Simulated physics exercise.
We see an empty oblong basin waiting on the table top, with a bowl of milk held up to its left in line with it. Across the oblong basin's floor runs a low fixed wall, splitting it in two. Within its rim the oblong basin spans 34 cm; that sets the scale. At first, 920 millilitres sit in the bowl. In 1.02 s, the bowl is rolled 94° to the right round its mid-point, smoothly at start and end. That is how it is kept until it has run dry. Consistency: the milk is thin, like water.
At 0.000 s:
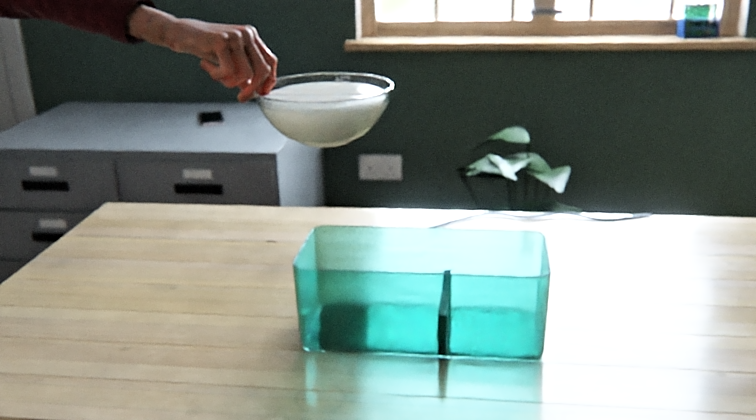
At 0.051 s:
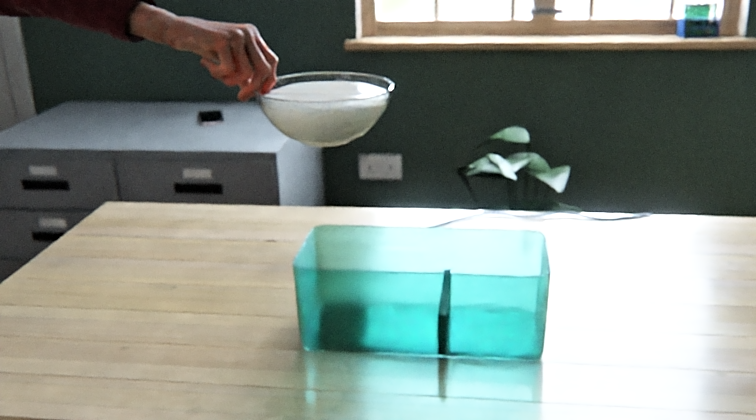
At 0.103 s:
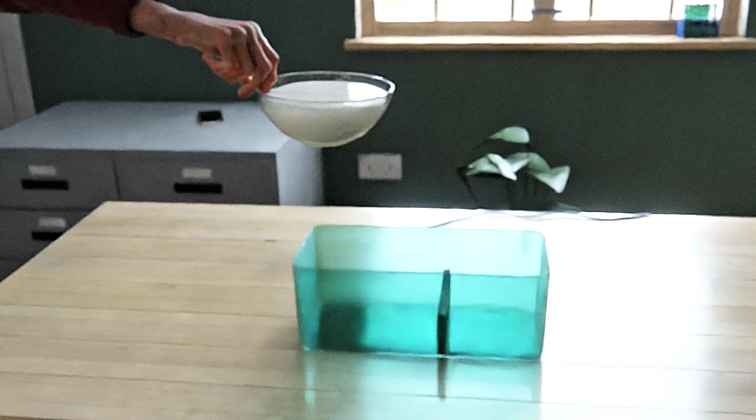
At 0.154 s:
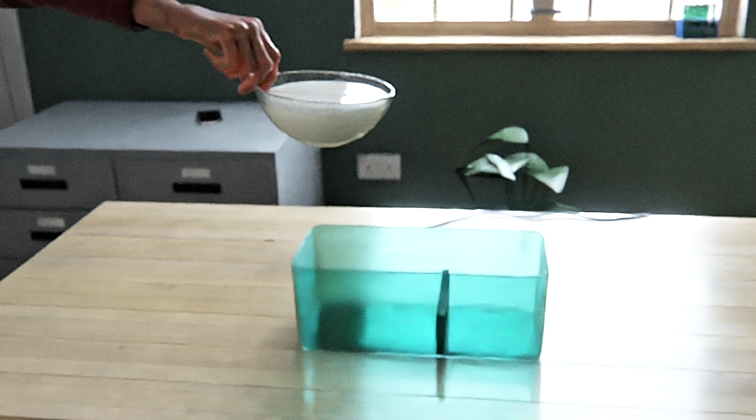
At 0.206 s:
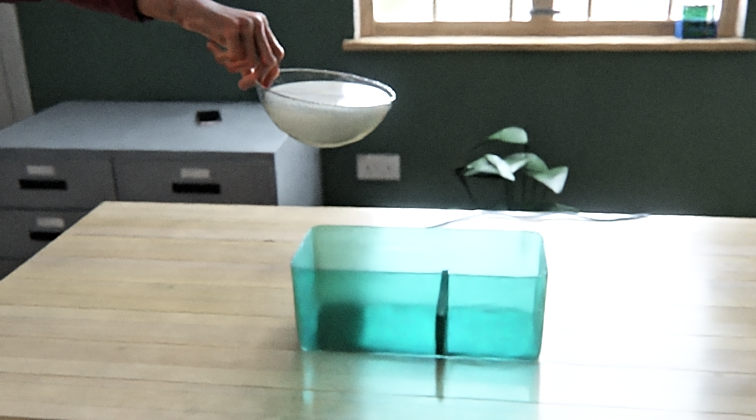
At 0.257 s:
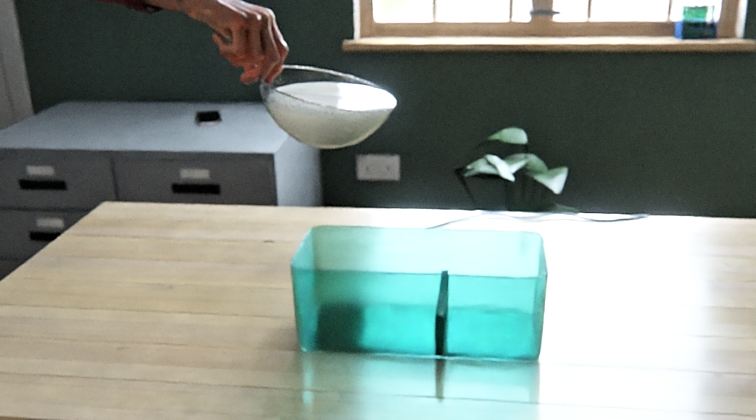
A hand held a glass bowl of milk above a wooden table, to the left over a green, see-through basin with a divider inside, then slowly tilted the bowl slightly to the right.
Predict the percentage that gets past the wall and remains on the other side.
The other side holds about 61 % in the end.
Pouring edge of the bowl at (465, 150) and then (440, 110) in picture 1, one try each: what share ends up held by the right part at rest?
About 90 %, then about 90 %.
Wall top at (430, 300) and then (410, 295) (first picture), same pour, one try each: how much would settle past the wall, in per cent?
Respectively 75 and 85 %.
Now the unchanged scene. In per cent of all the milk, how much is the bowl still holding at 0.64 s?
I'd estimate some 32 % remains.
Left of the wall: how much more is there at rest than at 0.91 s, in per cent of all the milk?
Roughly 8 percent.
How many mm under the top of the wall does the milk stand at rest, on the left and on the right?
Noted: Left near 50 mm, right near 32 mm.
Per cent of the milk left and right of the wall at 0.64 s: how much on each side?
Left side near 4, right side near 16.
Then, 0.64 s in, the tilt is 65° and 33 per cent is still to pour, 4 is left of the wall and 16 right of it.
Then, 0.91 s in, the tilt is 92° and 1 per cent is still to pour, 30 is left of the wall and 61 right of it.
Then, 1.20 s in, the tilt is 94° and 0 per cent is still to pour, 38 is left of the wall and 61 right of it.
Then, 1.52 s in, the tilt is 94° and 0 per cent is still to pour, 38 is left of the wall and 61 right of it.
Finally, 37 per cent lies left of the wall, 61 right of it and 2 outside.
